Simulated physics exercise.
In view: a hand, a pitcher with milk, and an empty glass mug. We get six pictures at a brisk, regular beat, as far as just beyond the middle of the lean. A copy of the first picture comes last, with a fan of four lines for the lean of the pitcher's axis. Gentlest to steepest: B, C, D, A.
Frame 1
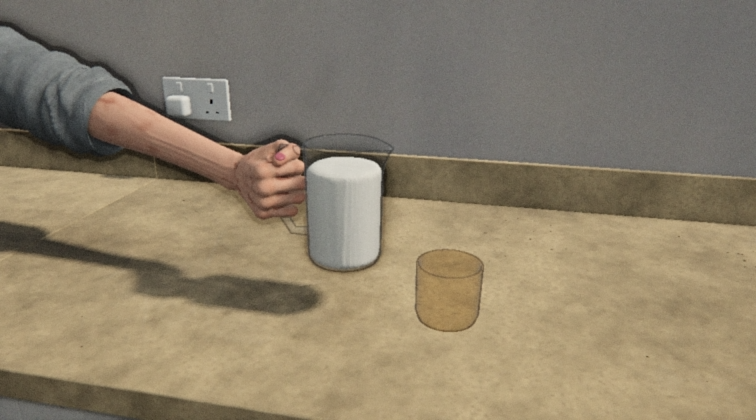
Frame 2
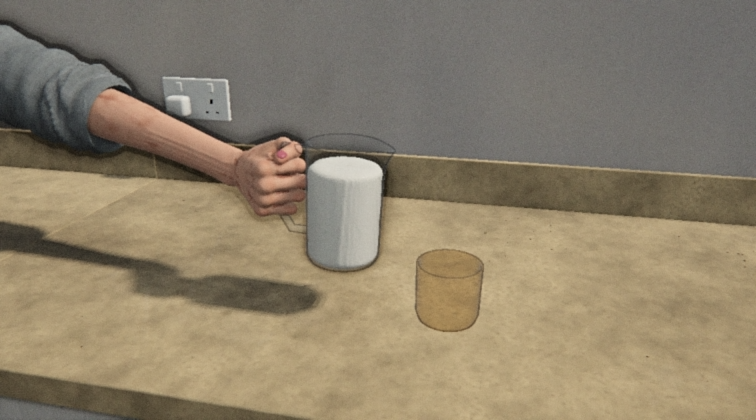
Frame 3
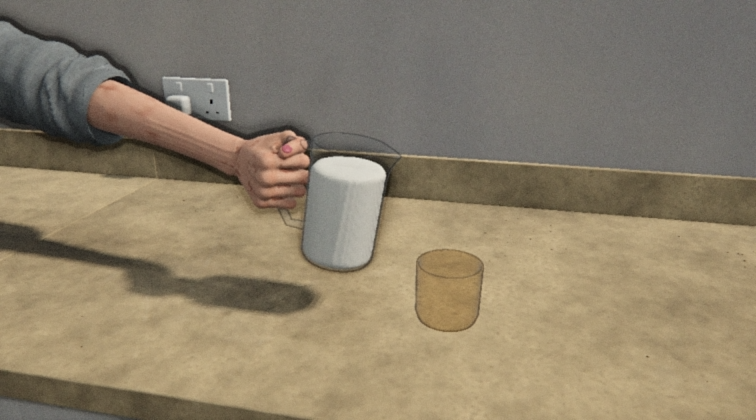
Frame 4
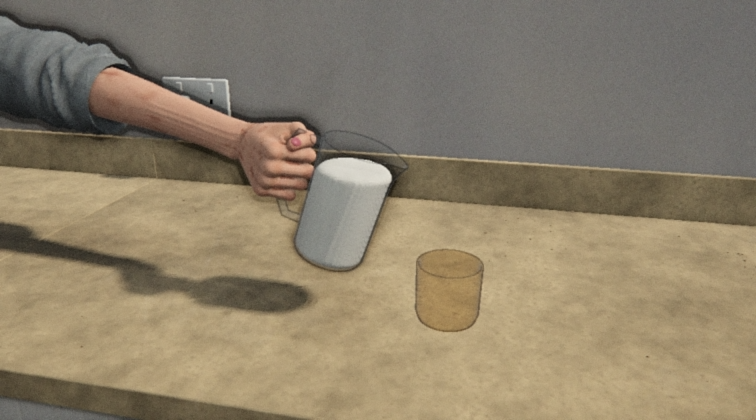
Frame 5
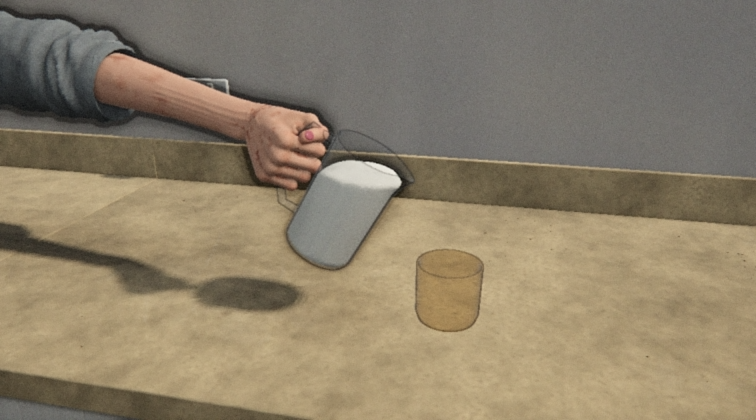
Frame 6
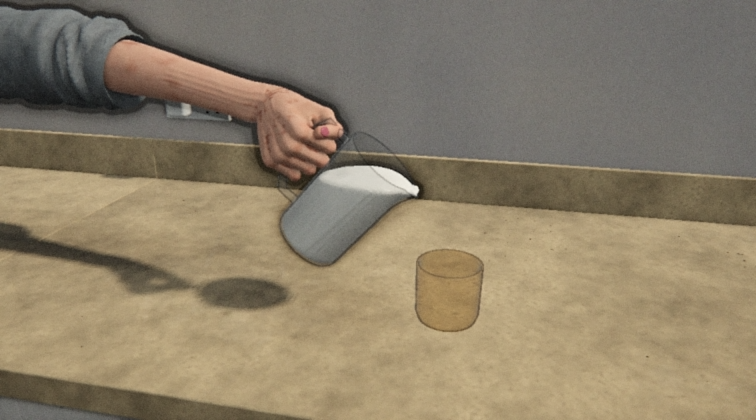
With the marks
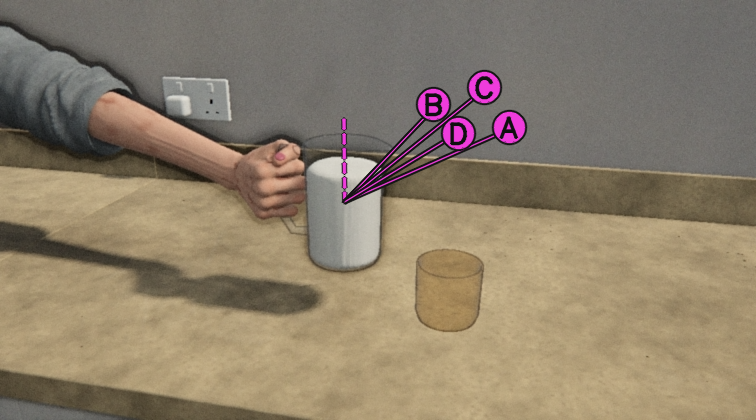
The clip shows a hand gripping a clear pitcher of milk above a countertop, left of an empty glass mug. The pitcher starts upright, then the hand tilts it steadily to the right, and the milk shifts toward its lip.
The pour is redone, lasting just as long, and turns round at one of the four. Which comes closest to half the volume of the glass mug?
The best mark is A.
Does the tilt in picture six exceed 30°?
Yes.
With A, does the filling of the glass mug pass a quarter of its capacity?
Yes, it does.
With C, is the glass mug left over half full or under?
Under half.
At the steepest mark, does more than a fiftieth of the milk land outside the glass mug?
No, it does not.
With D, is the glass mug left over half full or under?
Under.
On the marked copy, A at (494, 135); B at (423, 118); C at (472, 99); D at (443, 142).
With A, the glass mug ends with about 49 % of what it can hold.
With B, the glass mug ends with about 10 % of what it can hold.
With C, the glass mug ends with about 20 % of what it can hold.
With D, the glass mug ends with about 32 % of what it can hold.
